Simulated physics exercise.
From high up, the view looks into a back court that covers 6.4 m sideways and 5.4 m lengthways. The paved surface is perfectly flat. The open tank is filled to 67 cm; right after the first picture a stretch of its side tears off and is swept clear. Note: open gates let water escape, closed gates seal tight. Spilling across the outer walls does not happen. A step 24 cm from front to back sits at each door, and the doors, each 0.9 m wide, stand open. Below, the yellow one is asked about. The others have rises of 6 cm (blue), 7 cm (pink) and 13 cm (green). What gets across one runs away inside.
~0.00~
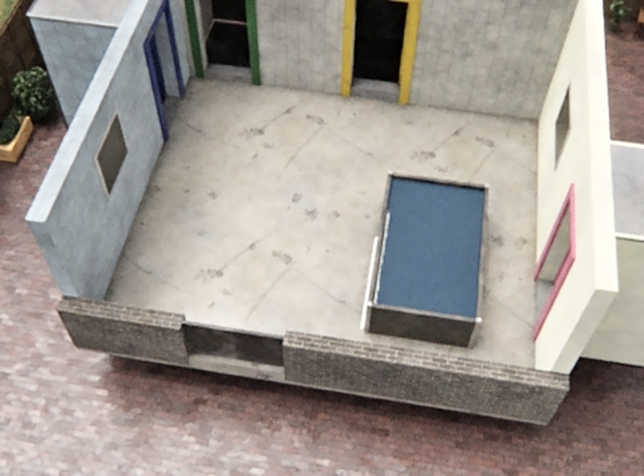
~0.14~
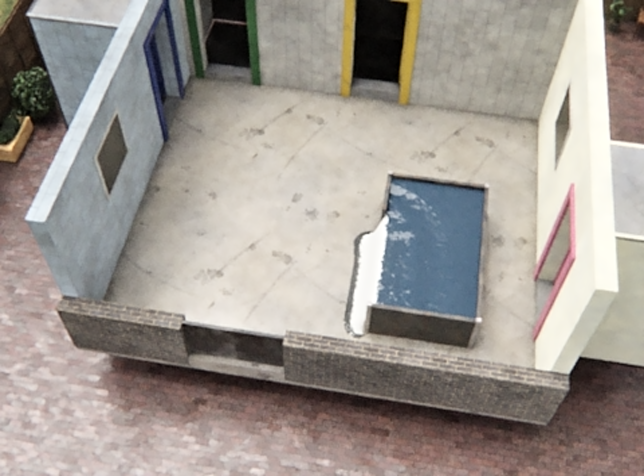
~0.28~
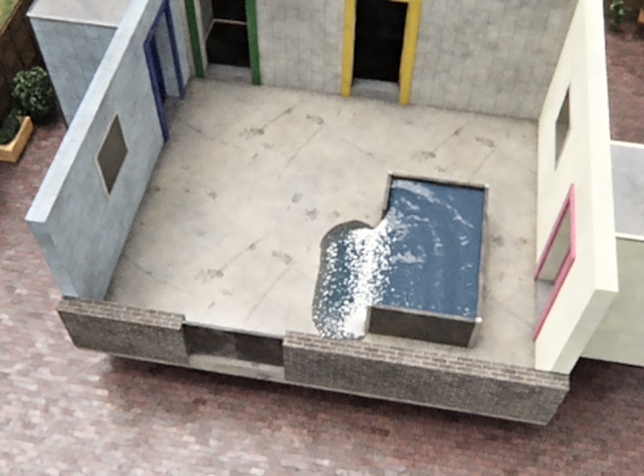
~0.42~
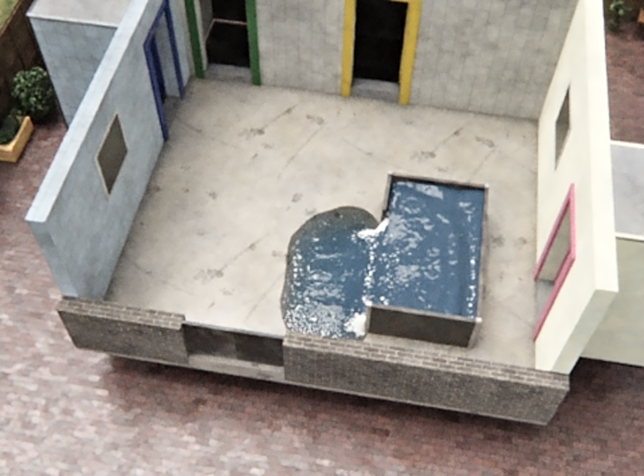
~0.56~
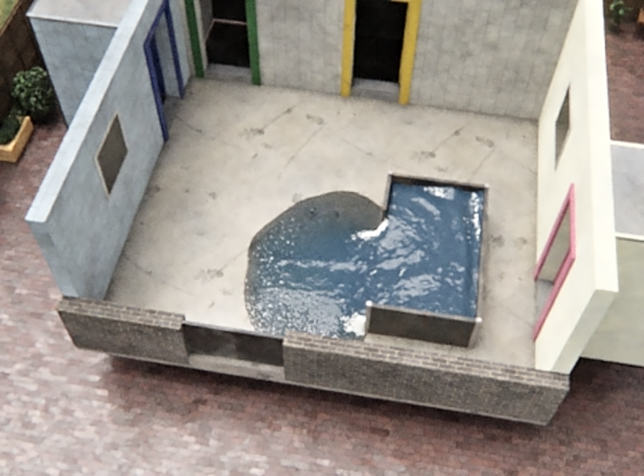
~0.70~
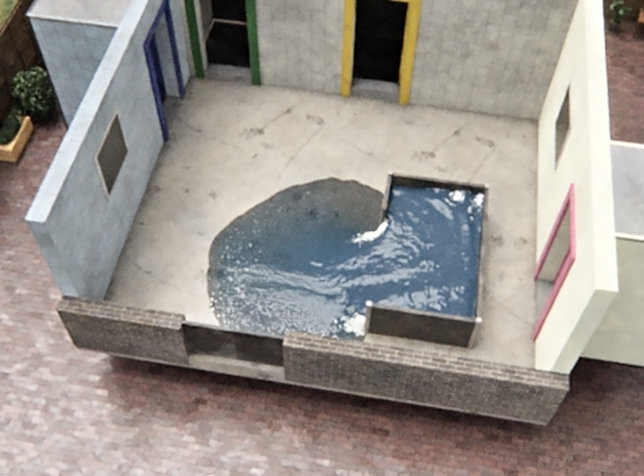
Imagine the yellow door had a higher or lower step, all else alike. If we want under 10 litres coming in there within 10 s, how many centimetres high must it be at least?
About 6.5 centimetres.
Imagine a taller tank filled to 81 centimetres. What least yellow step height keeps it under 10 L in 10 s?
About 8.0 centimetres.
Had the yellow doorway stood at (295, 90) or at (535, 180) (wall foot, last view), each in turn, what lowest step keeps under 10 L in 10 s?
Around 16 and 9.0 cm respectively.
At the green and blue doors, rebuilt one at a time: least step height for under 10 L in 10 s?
About 20 cm at green and about 13.5 cm at blue.
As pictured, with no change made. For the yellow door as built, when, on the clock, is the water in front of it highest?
Peak time: About 6.0 s.
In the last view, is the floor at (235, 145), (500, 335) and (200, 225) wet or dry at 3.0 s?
So the three spots come out swamped, spared, swamped, in that order.
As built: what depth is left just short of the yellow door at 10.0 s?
About 6.0 centimetres.
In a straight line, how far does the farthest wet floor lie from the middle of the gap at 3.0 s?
Some 5.4 m out.
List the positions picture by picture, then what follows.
In the first picture, still water, 67 cm deep, in the open tank at (431, 245); the yellow door at (378, 56) is dry.
In the second picture, the gap is at (377, 273), the front 0.4 m out at (359, 243); the back of the open tank holds 67 cm.
In the third picture, water pours out at (377, 275) and has run 0.8 m, to (326, 254); about 12 cm deep outside, 66 cm at the back.
In the fourth picture, the gap is at (377, 275), the front 1.3 m out at (292, 266); the back of the open tank holds 59 cm.
In the fifth picture, water pours out at (377, 276) and has run 1.9 m, to (254, 260); about 7 cm deep outside, 58 cm at the back.
In the sixth picture, water pours out at (377, 276) and has run 2.5 m, to (214, 261); about 6 cm deep outside, 56 cm at the back; the yellow door at (378, 56), 3.9 m from the gap, is still 2.3 m from the nearest water.
After 1.4 s water covers 40 % of the floor, deepest (30 cm) near (359, 313); it has not reached the yellow door.
After 3.0 s water covers 50 % of the floor, deepest (32 cm) near (94, 327); it has not reached the yellow door.
After 10.0 s water covers 95 % of the floor, deepest (16 cm) near (477, 388); 6 cm at the yellow door, 0 litres in over its 22 cm step.
At the yellow door as built, the water arrived by 4.3 s and peaked near 11 cm at 6.0 s.
With a step of 6 cm, 12 litres would have come in within the 10 s; with 7 cm, 7 litres. So under 10 litres takes about 6.5 cm.
